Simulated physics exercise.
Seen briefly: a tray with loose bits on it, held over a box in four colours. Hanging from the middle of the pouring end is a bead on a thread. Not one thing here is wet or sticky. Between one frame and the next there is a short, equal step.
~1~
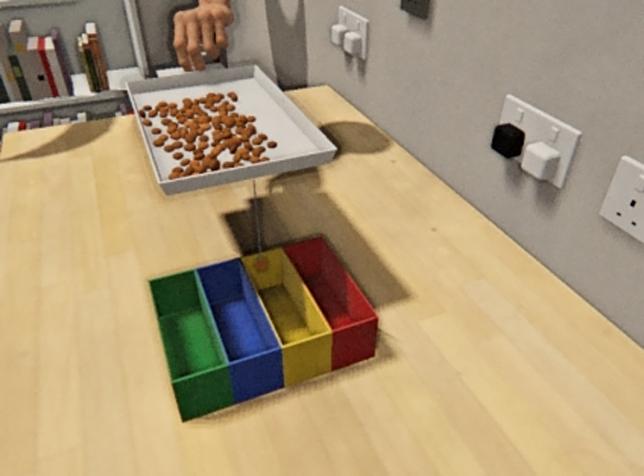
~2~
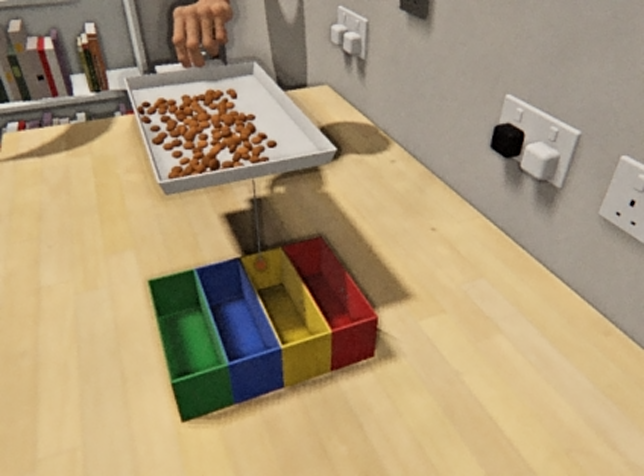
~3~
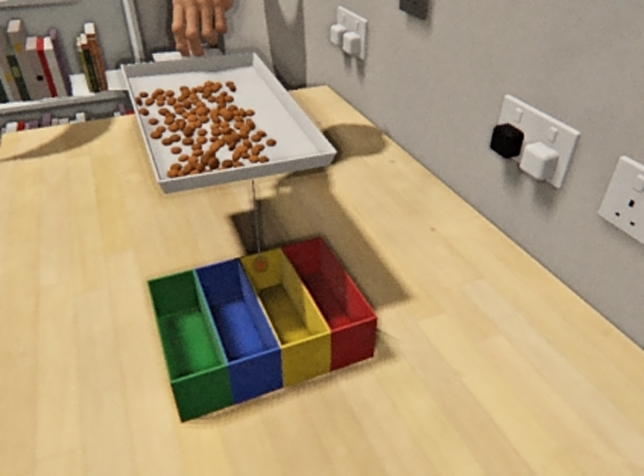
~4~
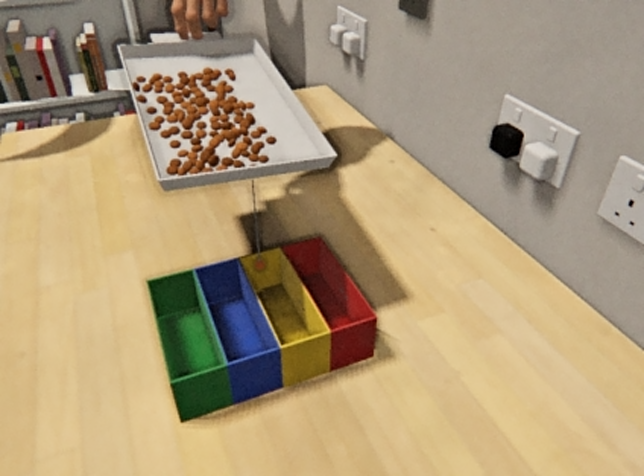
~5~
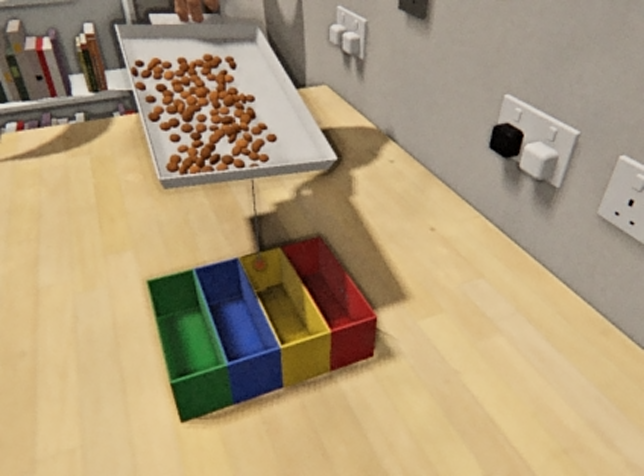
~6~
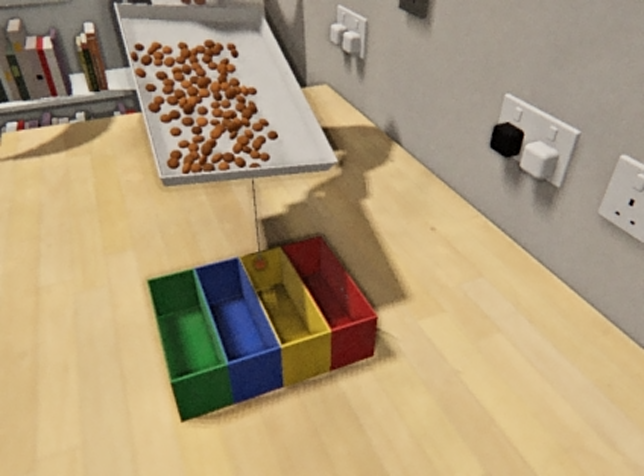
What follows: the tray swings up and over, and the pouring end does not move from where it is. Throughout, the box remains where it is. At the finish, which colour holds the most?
Red holds the most.
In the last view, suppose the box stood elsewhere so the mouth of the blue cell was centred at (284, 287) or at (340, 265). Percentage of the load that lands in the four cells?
In order: 100 percent, then 90 percent.
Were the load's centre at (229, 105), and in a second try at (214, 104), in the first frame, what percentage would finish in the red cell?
The first start gives 60 percent and the second 60 percent.
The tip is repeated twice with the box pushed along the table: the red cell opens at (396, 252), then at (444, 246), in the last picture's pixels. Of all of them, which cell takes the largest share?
So the first one goes to blue and the second to the cell in green.
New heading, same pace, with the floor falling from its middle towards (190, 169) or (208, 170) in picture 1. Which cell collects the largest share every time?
The cell in green, then the green one.
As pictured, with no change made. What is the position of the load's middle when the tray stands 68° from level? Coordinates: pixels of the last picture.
Somewhere near pixel (296, 163).
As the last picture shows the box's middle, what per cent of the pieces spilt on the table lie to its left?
Around 0 per cent, give or take.
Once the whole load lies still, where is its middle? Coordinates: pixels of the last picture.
Last view, resting centre - approx. (336, 324).
Soon after the last picture, tray tipped steeply; nearly all on the tray; a stray few in the red cell; a small part falling or outside the box.
A little later, tray tipped past a quarter turn; a stray few on the tray; about a third in the red cell; a small part in the yellow cell; about half falling or outside the box.
Later still, tray tipped past a quarter turn; about half in the red cell; a small part in the yellow cell; a stray few in the blue cell; about a quarter falling or outside the box.
At rest, tray tipped past a quarter turn; about half in the red cell; a small part in the yellow cell; a stray few in the blue cell; none in the green cell; about a quarter outside the box.
